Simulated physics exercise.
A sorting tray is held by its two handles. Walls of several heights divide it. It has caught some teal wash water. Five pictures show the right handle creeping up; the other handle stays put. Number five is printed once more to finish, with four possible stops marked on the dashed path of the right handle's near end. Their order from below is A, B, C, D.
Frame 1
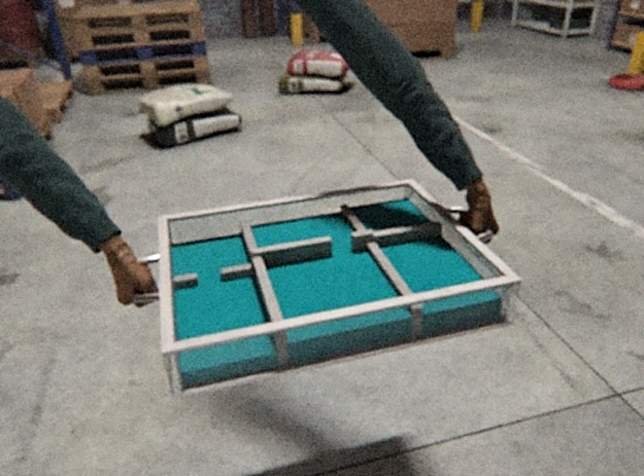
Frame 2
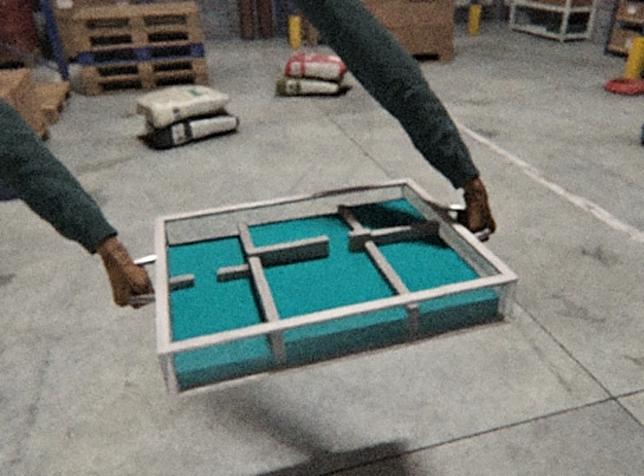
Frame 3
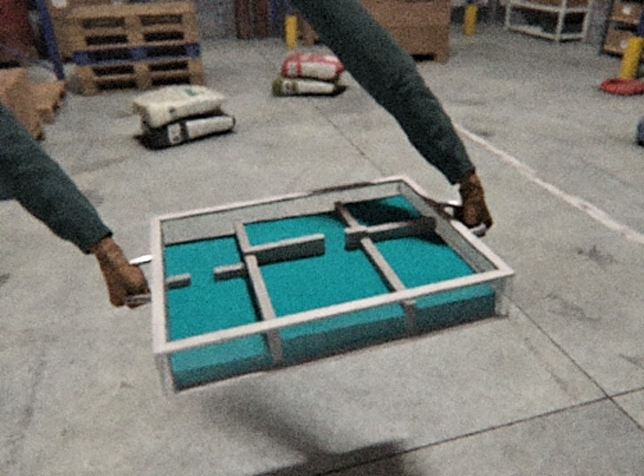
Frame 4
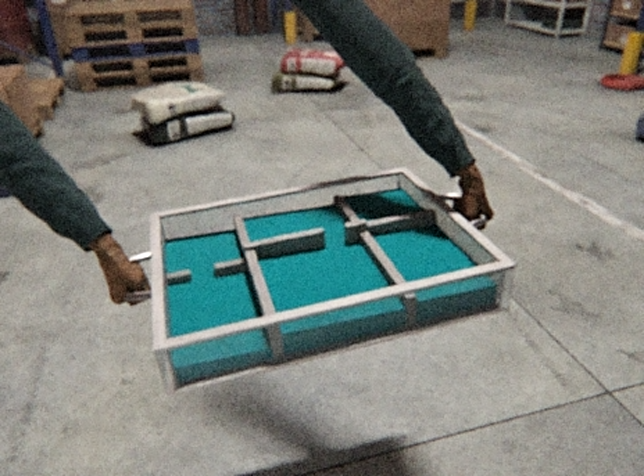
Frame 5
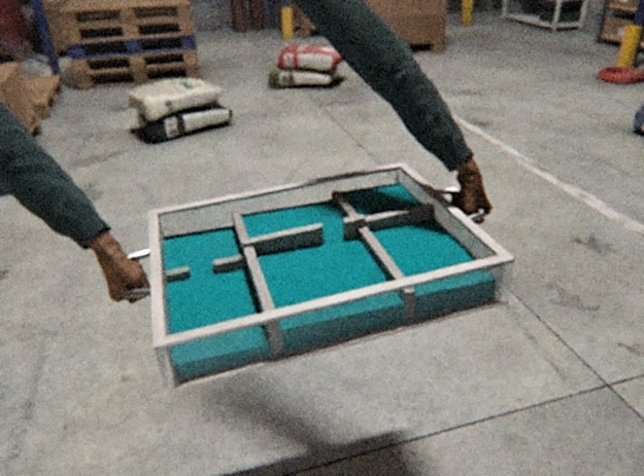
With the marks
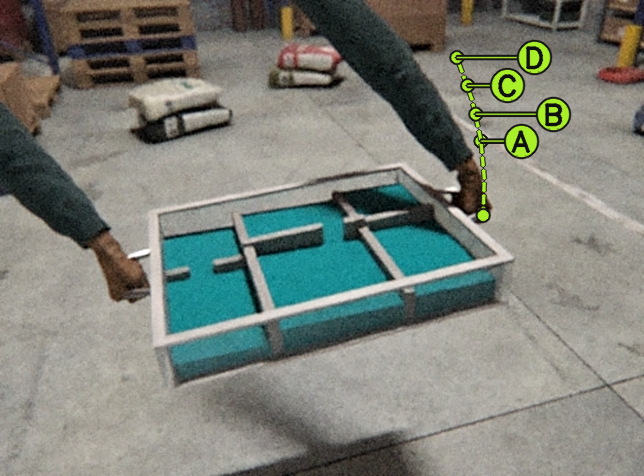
The clip opens on two hands in dark green sleeves holding a divided, pale-rimmed tray of teal liquid above a concrete warehouse floor, with stacked sacks and pallets behind. The hands tilt the tray very slightly down to the left, its right side edging up, and the dividers stay above the liquid.
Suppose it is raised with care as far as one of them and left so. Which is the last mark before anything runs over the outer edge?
I would pick mark A.
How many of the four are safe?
One of them.
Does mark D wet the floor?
Yes, that goes wrong.
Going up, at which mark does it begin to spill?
That is mark B.
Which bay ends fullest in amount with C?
It is the front left one.
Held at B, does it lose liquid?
Yes, it does.
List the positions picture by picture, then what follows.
The tray is level; deepest in the back right bay, at (390, 219), shallowest in the back left; right handle at (475, 222).
Tipped about 1° down to the left; no wall is crossed; right handle at (472, 221).
Tipped about 2° down to the left; no wall is crossed; right handle at (469, 216).
Tipped about 3° down to the left; no wall is crossed; right handle at (469, 208).
Tipped about 3° down to the left; deepest in the back right bay, at (382, 203), shallowest in the front left; right handle at (467, 202).
On the marked copy, A at (481, 141); B at (475, 114); C at (467, 85); D at (456, 57).
With A, nothing spills; the front left bay holds the most.
With B, about 5 % goes over the rim.
With C, about 20 % goes over the rim.
With D, about 33 % goes over the rim.
